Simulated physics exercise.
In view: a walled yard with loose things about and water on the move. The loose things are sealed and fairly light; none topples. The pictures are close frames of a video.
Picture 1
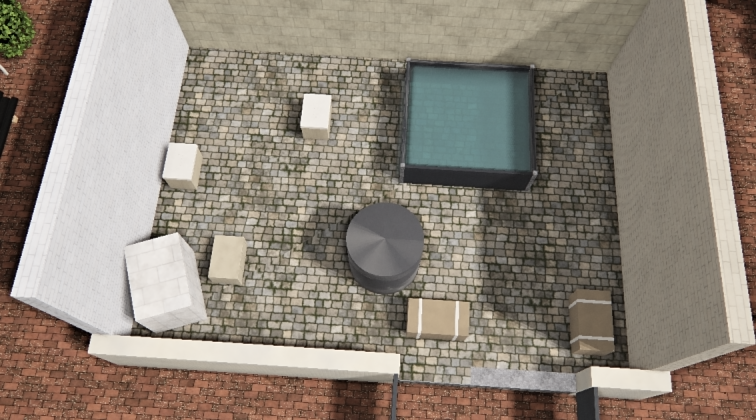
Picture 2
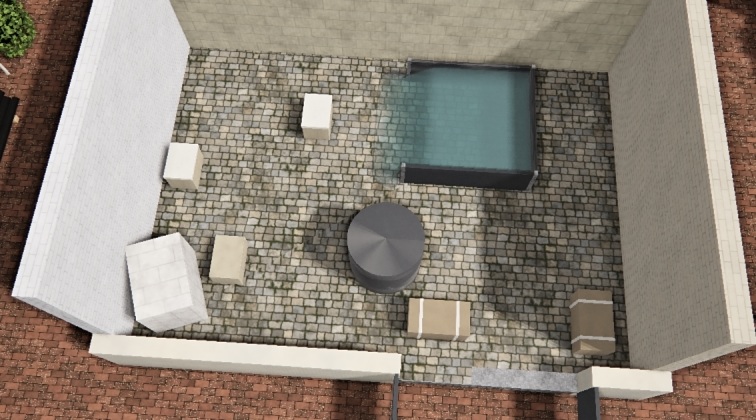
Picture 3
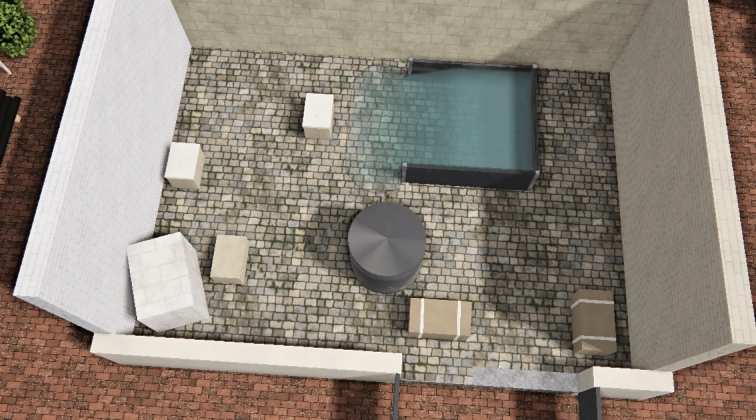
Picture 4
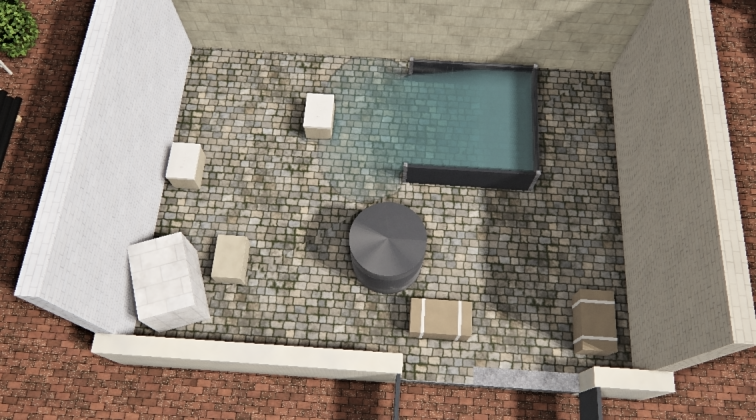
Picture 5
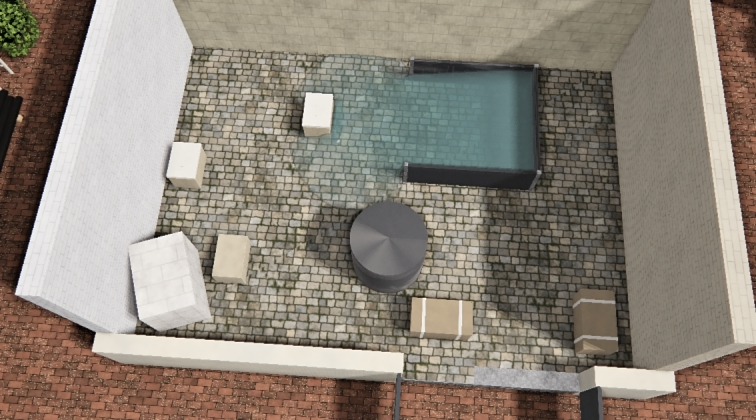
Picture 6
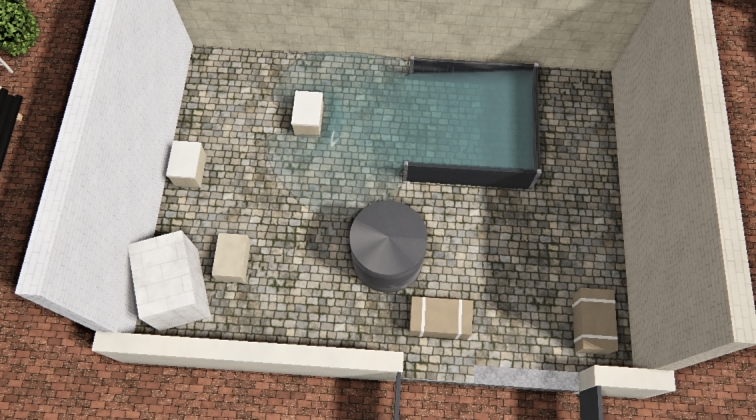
In a walled cobbled yard with scattered boxes and a dark round object, water poured from the open left side of a tank, spread leftward, and nudged the nearest pale box slightly left.
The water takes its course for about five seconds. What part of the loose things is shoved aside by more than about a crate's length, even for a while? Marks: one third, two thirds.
That comes to between one and two thirds.
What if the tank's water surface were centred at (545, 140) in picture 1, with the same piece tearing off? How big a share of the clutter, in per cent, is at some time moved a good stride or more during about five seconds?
Some 40 per cent.
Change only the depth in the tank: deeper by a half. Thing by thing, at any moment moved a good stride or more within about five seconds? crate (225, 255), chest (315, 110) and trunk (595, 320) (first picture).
As listed: That far or more, moved that far, not that far.
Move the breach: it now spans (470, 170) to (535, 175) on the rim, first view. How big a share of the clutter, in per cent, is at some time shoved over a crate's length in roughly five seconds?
Near 20 in a hundred.
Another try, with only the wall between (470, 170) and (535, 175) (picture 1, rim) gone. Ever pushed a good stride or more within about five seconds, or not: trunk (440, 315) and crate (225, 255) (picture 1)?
One after the other: Pushed that far, never so far.
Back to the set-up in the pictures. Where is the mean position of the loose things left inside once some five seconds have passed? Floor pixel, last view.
At about (350, 279).
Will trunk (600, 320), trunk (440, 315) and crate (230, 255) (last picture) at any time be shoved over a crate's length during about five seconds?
In turn: Not that far, no, swept aside.
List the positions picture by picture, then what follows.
In the first picture, a chest at (316, 111), on the bottom; a chest at (180, 161) rests on the ground; 0 of 5 have shifted.
In the second picture, a chest at (316, 110) rests on the ground; a chest at (180, 160), on the bottom; 0 of 5 have shifted.
In the third picture, a chest at (318, 110), on the bottom; a chest at (182, 160) rests on the ground; 0 of 5 have shifted.
In the fourth picture, a chest at (319, 110) rests on the ground; a chest at (183, 160), on the bottom; 0 of 5 have shifted.
In the fifth picture, a chest at (317, 110) rests on the ground; a chest at (183, 160) rests on the ground; 0 of 5 have shifted.
In the sixth picture, a chest at (307, 108) rests on the ground, close to its start; a chest at (183, 159), on the bottom; 1 of 5 have shifted.
A moment on, 1 of 5 are well off their spots; 0 afloat.
Next, 1 of 5 are well off their spots; 0 afloat.
Later, 1 of 5 are well off their spots; 2 afloat.
In the end, 3 of 5 are well off their spots, and 3 have been at some point; 2 afloat.
